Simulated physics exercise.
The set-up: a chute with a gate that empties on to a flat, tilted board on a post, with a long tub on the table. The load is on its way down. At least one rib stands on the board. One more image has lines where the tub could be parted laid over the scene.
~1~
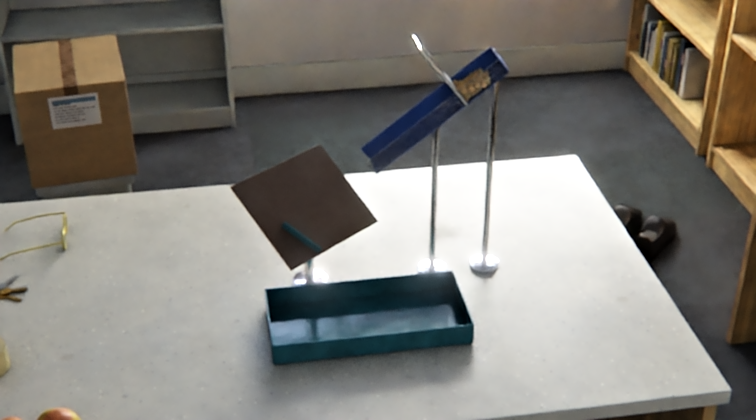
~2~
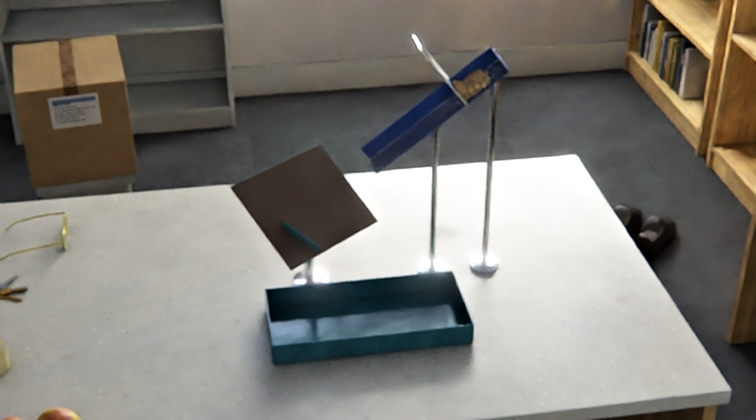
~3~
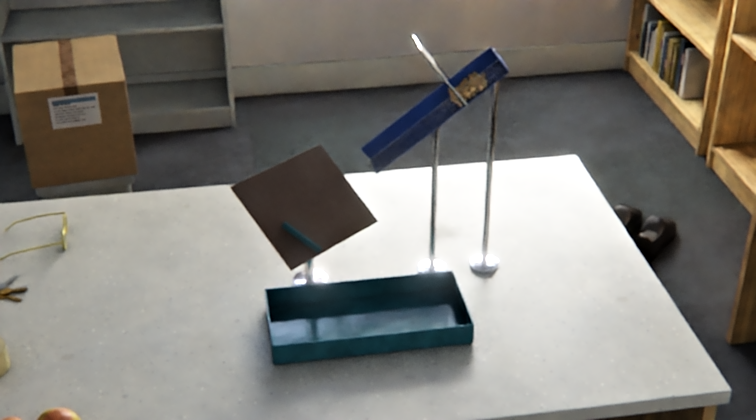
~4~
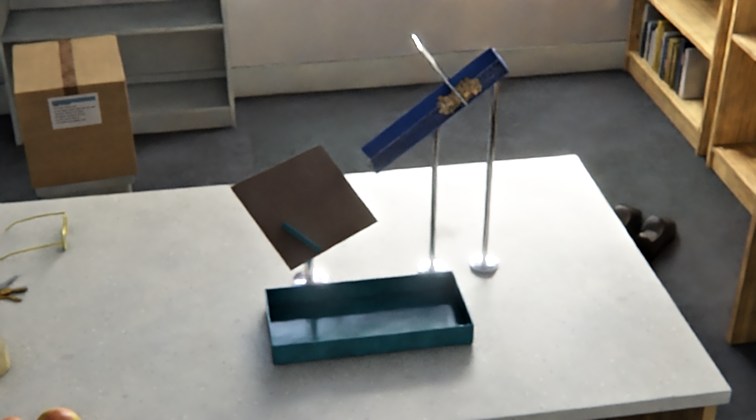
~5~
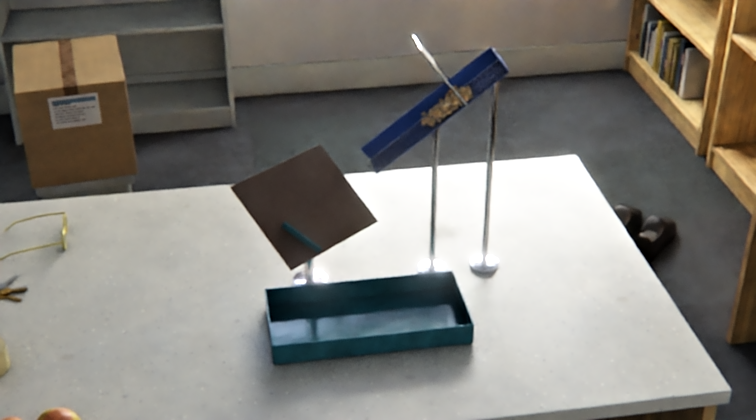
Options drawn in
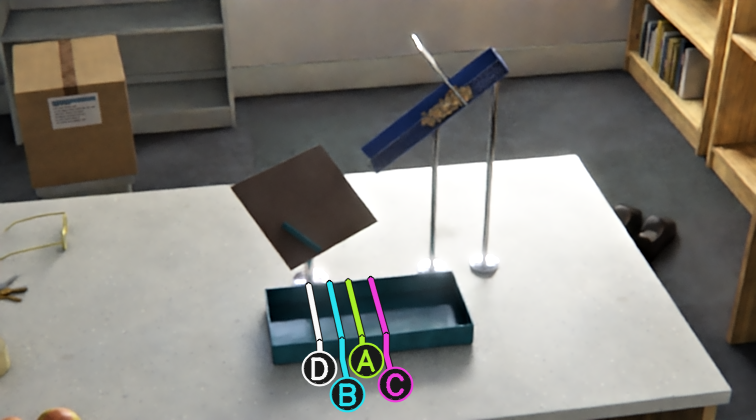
A pale grey table fills a room with a cardboard box and shelves behind it, seen from above at an angle. A blue chute slopes down to the left on thin metal posts, with a tilted dark brown board lower to its left and a long teal tub in front. Tan chickpeas slide a short way down the chute past the raised gate, while the camera stays still.
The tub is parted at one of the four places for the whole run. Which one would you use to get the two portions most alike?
Take A.
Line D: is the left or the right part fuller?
More lands on the right.
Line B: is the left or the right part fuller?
The right side.
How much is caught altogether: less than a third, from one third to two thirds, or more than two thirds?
It is more than two thirds.
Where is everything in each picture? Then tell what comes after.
In the first frame, load behind the gate near (468, 85), dried chickpeas; lip of the chute near (374, 167), sloping fairly steeply.
In the second frame, middle of the board near (307, 204), tilted fairly steeply; middle of its low edge near (337, 245); of its high edge near (277, 164).
In the third frame, front corners of the tub near (273, 346) and (474, 324), empty; front of the load near (453, 99).
In the fourth frame, middle of the load near (458, 94); its front near (441, 111), close to a quarter of the way to the lip; rib from (285, 222) to (322, 249).
In the fifth frame, middle of the load near (450, 104); its front near (424, 123), close to a third of the way to the lip.
On the marked copy, line A crosses the front rim at (361, 336); line B crosses the front rim at (341, 338); line C crosses the front rim at (386, 334); line D crosses the front rim at (319, 341).
Choosing A, of what is caught, close to half on the left of the divider, close to half on the right.
Choosing B, of what is caught, a small share on the left of the divider, the bulk on the right.
Choosing C, of what is caught, all but a few on the left of the divider, a small share on the right.
Choosing D, of what is caught, none at all on the left of the divider, the whole lot on the right.
